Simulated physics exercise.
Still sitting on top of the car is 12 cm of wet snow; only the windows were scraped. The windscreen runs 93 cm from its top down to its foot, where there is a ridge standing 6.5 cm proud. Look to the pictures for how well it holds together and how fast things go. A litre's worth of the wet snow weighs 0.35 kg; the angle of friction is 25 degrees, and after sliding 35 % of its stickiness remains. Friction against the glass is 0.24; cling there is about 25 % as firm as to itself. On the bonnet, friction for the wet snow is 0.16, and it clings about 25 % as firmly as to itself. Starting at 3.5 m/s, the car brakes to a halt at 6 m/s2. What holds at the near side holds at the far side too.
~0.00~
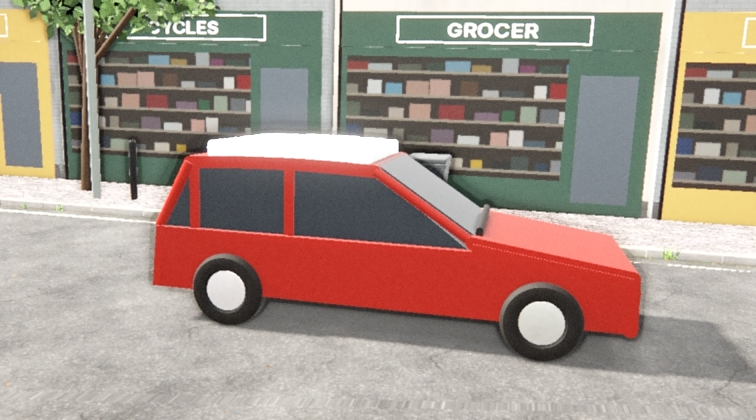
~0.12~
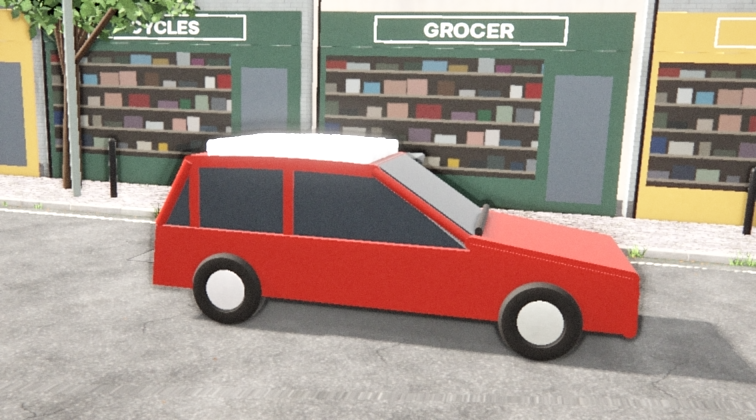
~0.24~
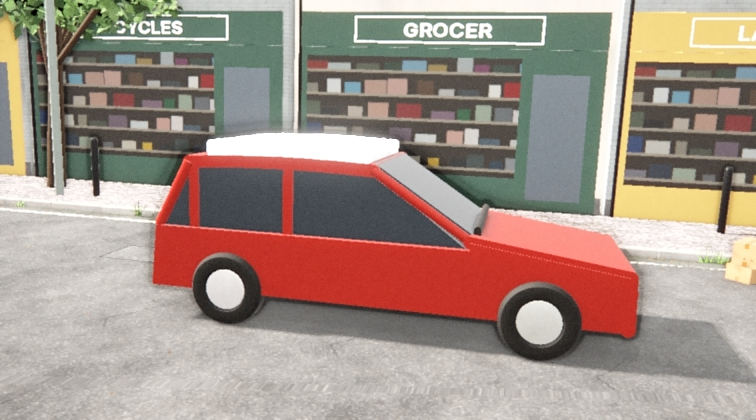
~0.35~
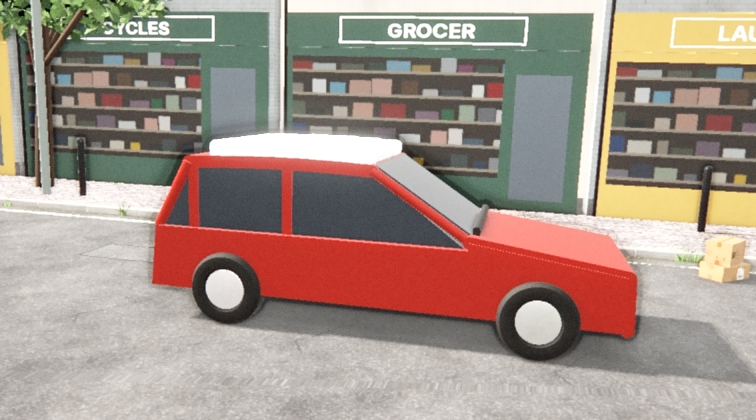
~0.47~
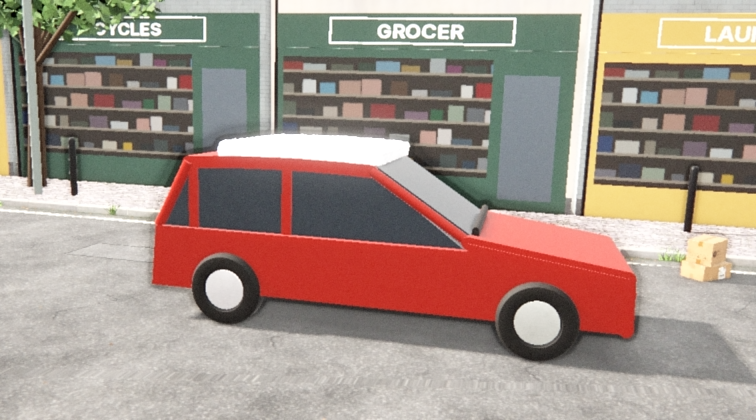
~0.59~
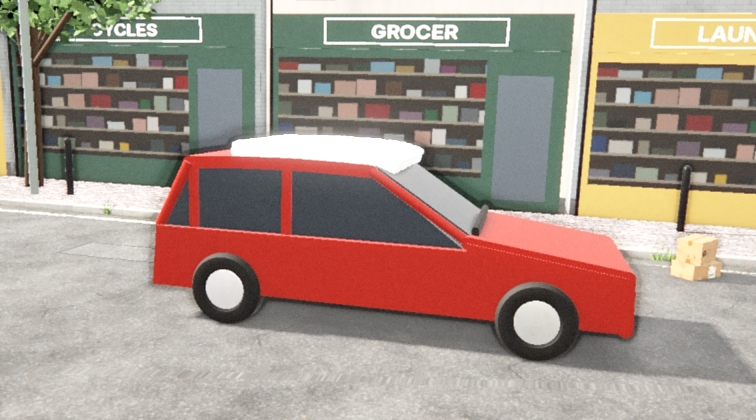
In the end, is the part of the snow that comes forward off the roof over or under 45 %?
Anticipated value: Past 45 %.
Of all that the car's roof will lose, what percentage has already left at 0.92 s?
Near 70 in a hundred.
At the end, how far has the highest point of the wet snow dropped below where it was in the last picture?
About 0 cm.
After 0.92 s, 55 % of the snow is on the roof, 41 % on the glass, 4 % on the bonnet and none has gone off the nose.
After 1.31 s, 37 % of the snow is on the roof, 37 % on the glass, 26 % on the bonnet and none has gone off the nose.
After 1.70 s, 36 % of the snow is on the roof, 24 % on the glass, 38 % on the bonnet and 1 % has gone off the nose.
After 2.08 s, 36 % of the snow is on the roof, 22 % on the glass, 41 % on the bonnet and 1 % has gone off the nose.
After 3.60 s, at the end, 36 % of the snow is on the roof, 22 % on the glass, 38 % on the bonnet and 4 % has gone off the nose.
